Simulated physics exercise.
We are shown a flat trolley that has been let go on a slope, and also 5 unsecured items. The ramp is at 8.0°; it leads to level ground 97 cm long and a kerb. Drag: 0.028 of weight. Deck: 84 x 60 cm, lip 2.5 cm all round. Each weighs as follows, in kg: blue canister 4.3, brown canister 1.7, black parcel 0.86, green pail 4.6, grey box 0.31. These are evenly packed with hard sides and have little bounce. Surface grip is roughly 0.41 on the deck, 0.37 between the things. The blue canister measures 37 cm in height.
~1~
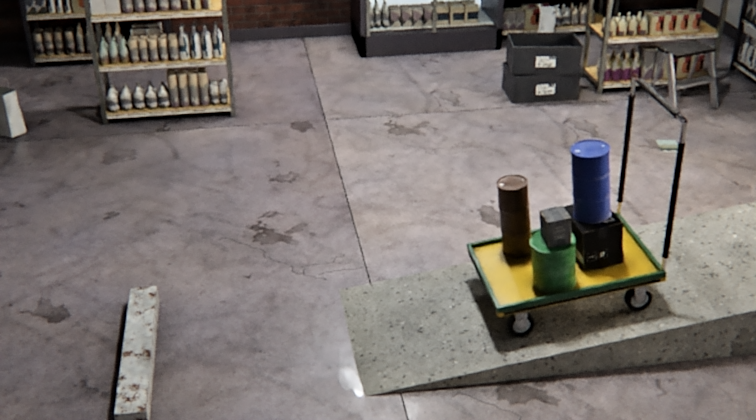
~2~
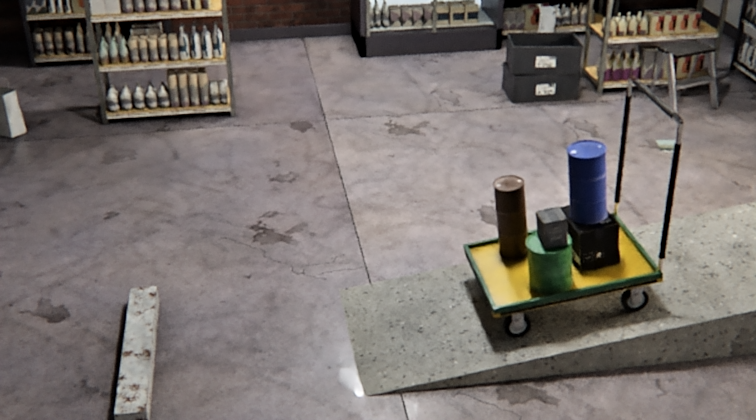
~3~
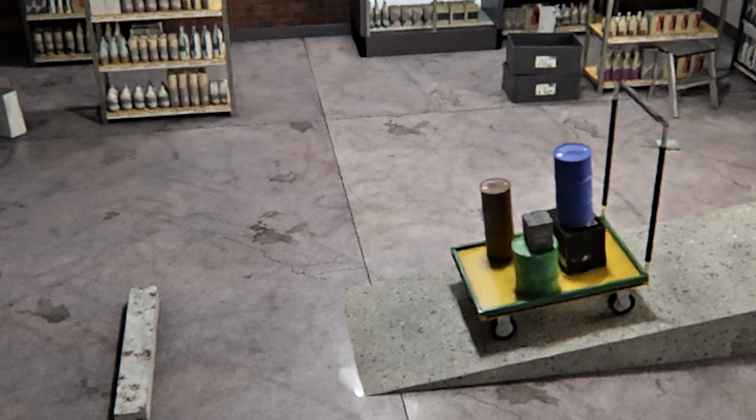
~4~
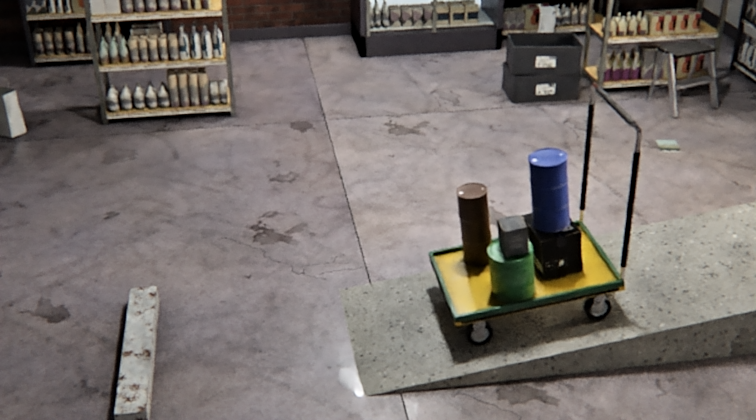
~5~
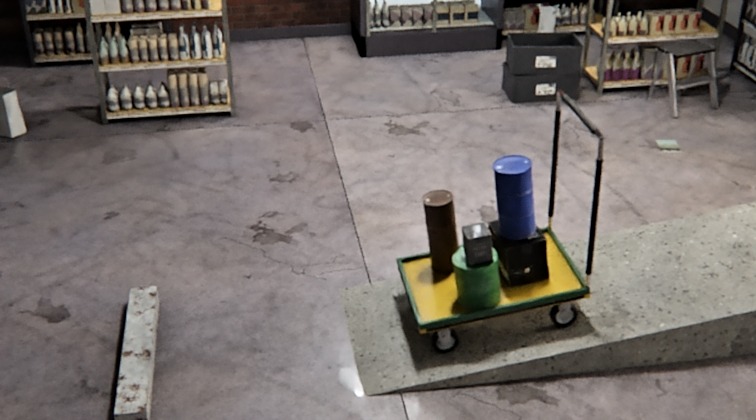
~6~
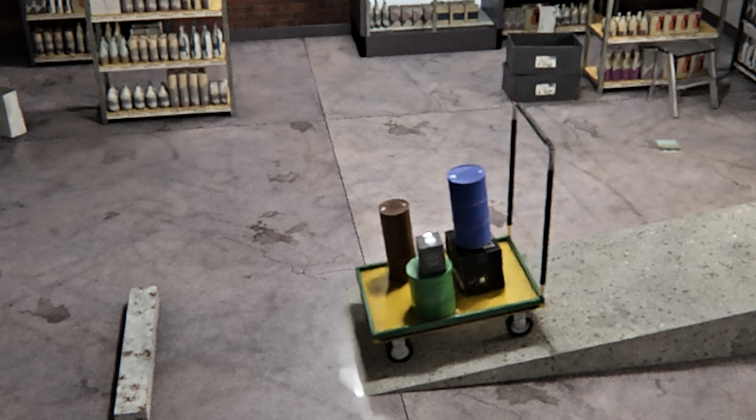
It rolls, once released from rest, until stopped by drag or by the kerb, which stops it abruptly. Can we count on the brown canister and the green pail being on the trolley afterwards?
In order: The brown canister will be gone from the cart. The green pail will still be riding.
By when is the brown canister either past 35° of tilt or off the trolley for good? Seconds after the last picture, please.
1.2 s, roughly.
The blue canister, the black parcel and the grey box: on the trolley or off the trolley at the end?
Afterwards, the blue canister leaves its support, the black parcel stays on its support, and the grey box leaves its support.
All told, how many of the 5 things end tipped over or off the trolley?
Total: 4.
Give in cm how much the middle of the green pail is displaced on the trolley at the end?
It ends about 20 centimetres from where it started.
Then, 0.90 s after the last picture, trolley at the kerb; brown canister slid 11 cm near (158, 269); green pail slid 11 cm near (176, 321); blue canister tipped 8° from how it sat.
Then, 1.30 s after the last picture, trolley at the kerb; brown canister now off the trolley; green pail slid 20 cm near (157, 323); blue canister on its side.
Then, 1.70 s after the last picture, trolley at the kerb; blue canister and grey box now off the trolley; green pail slid 20 cm near (157, 323); black parcel on its side.
By the end, off the trolley, blue canister, brown canister and grey box; tipped over on the trolley, black parcel; not toppled but over 10 cm from the start, green pail. Seen from the same camera at the end, green pail near (157, 323).
